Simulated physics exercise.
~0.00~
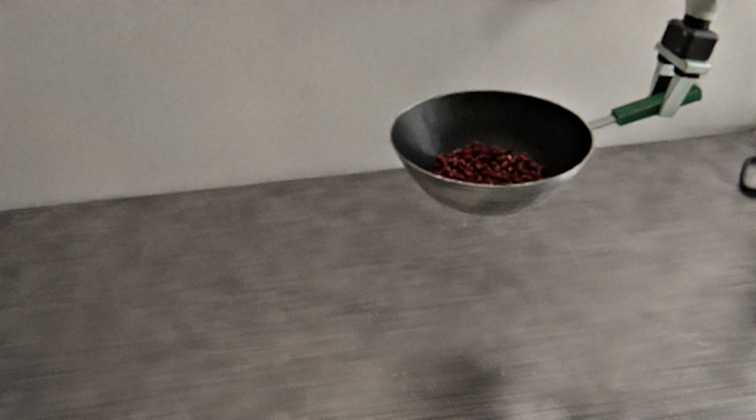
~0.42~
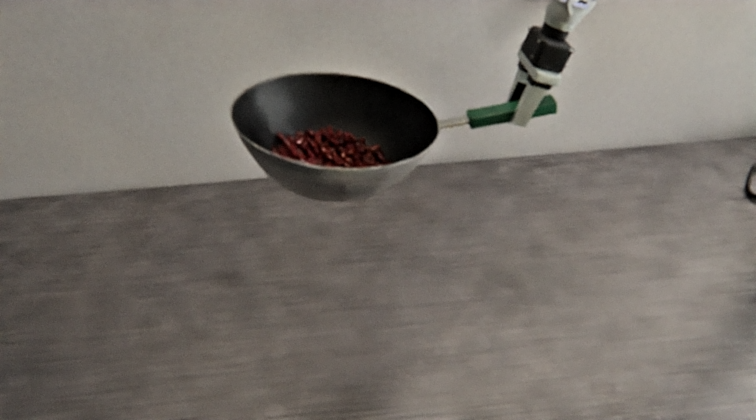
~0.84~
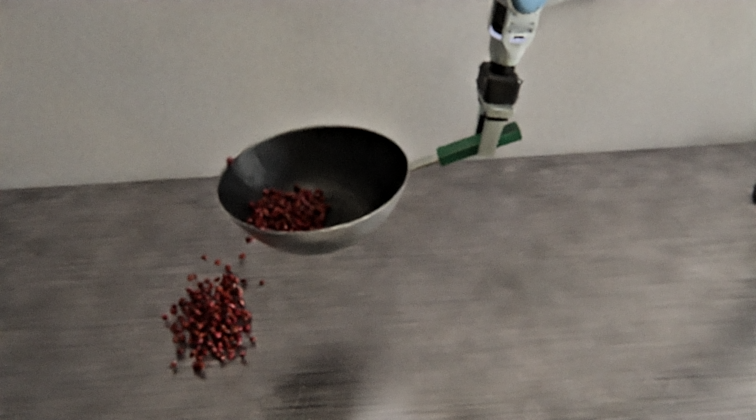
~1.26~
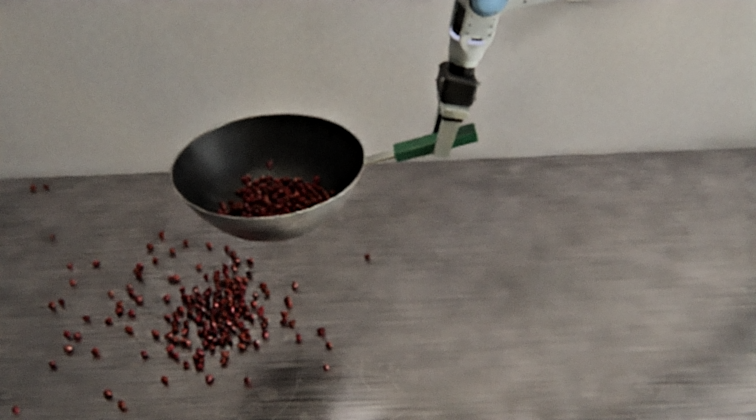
The clip opens on a dark wok with a green handle, held level by a robot's gripper above a grey surface, with a heap of small dark red beans inside. The arm carries the wok to the left, and it leans while the beans stay in. The wok then dips lower, and a clump of beans is out and dropping below its left side. It comes upright as it shifts further left. In the end, many beans lie scattered across the surface, while a good heap remains in the wok, still held above them.
